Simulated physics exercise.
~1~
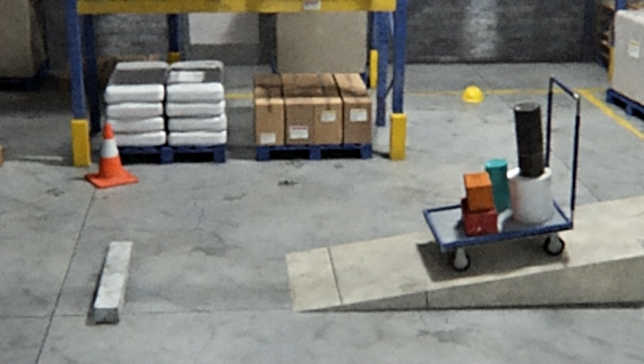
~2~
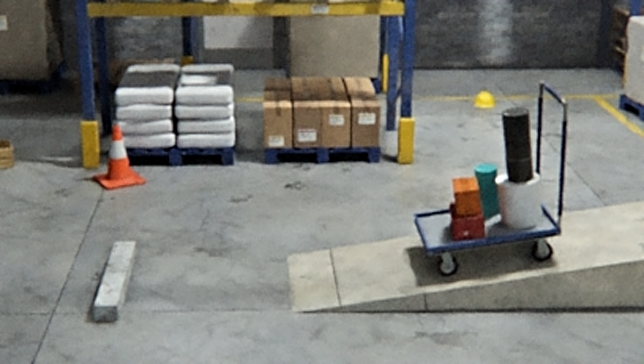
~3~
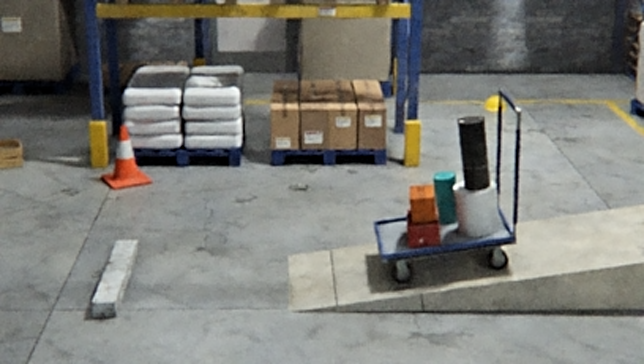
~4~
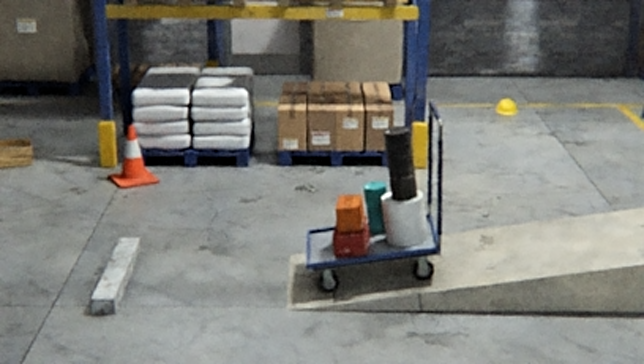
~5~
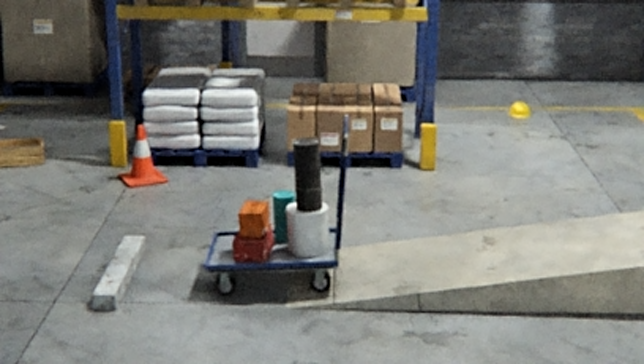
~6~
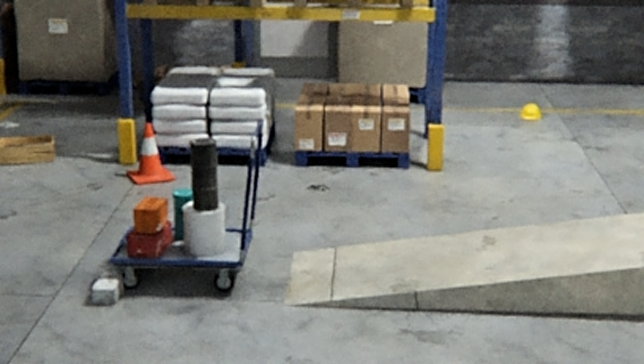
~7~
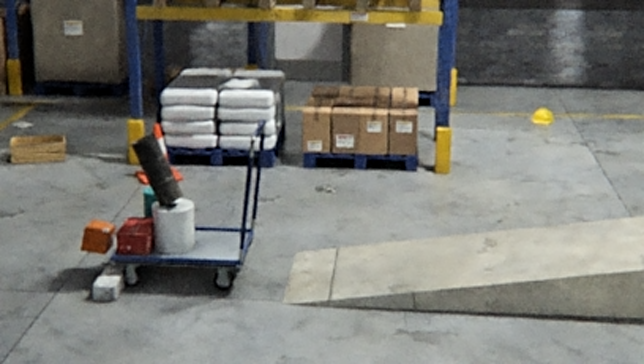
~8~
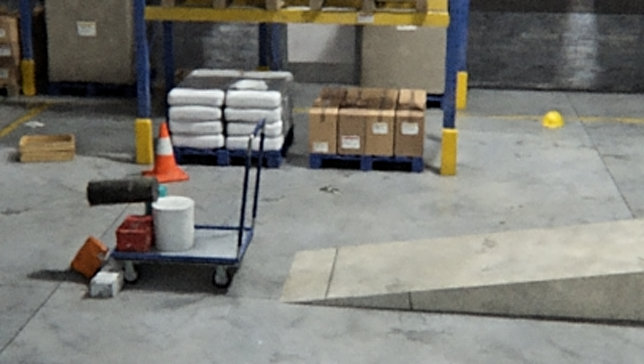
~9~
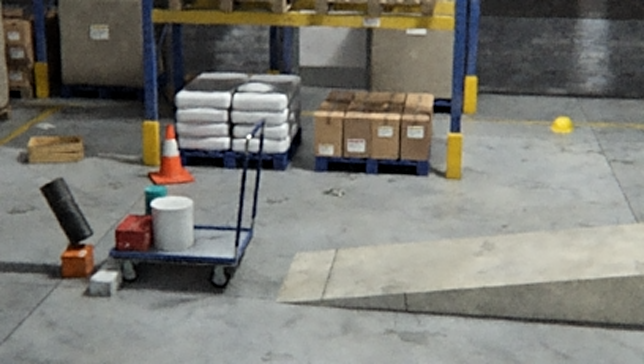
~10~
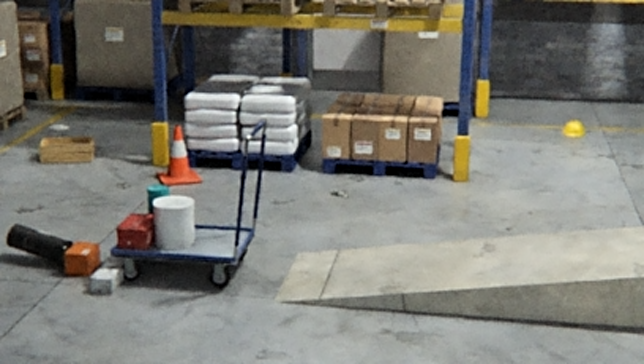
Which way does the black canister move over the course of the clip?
The black canister moves to the left, first riding on the trolley and then toppling off past its front edge.
